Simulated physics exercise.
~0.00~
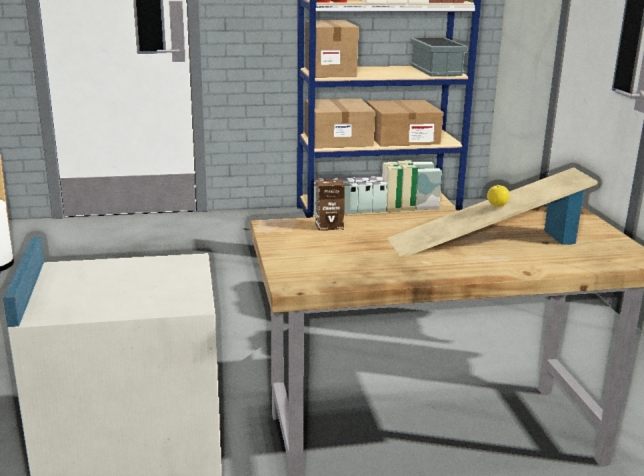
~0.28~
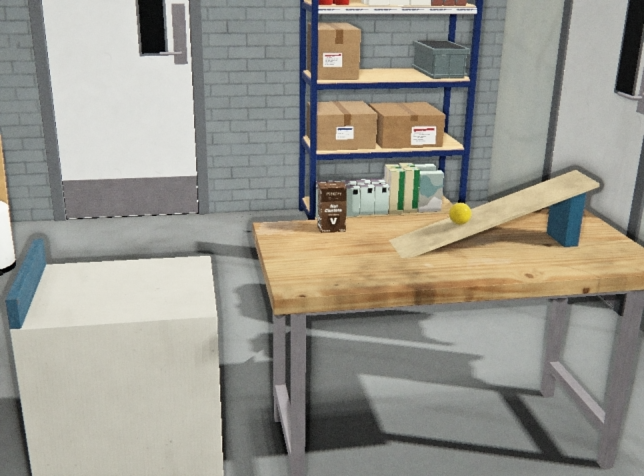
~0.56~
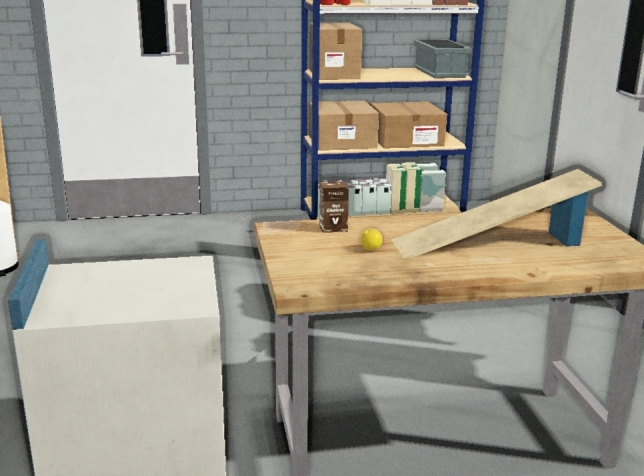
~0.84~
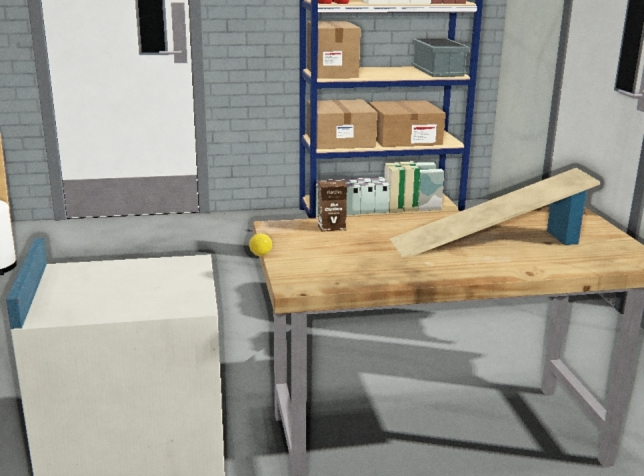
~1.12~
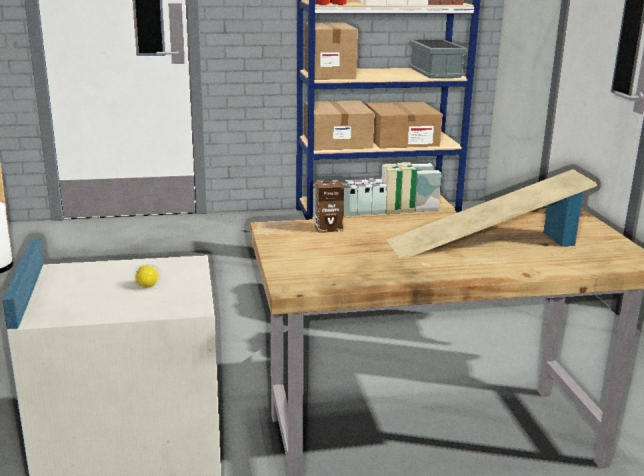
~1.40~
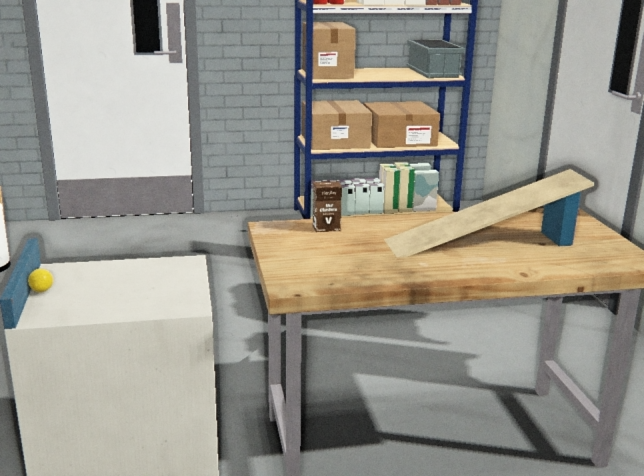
A wooden workbench with grey legs stands on the right of a grey brick storeroom, seen from slightly above by a gently swaying camera. On it, a plank ramp propped on a blue block slopes down to the left, with a small brown carton near the back edge and a yellow apple partway down the plank. The apple rolls down the ramp, crosses the tabletop and leaves its left edge. It clears the gap and lands on the lower white top at left. It continues left and ends beside the blue batten, while the carton stays put.
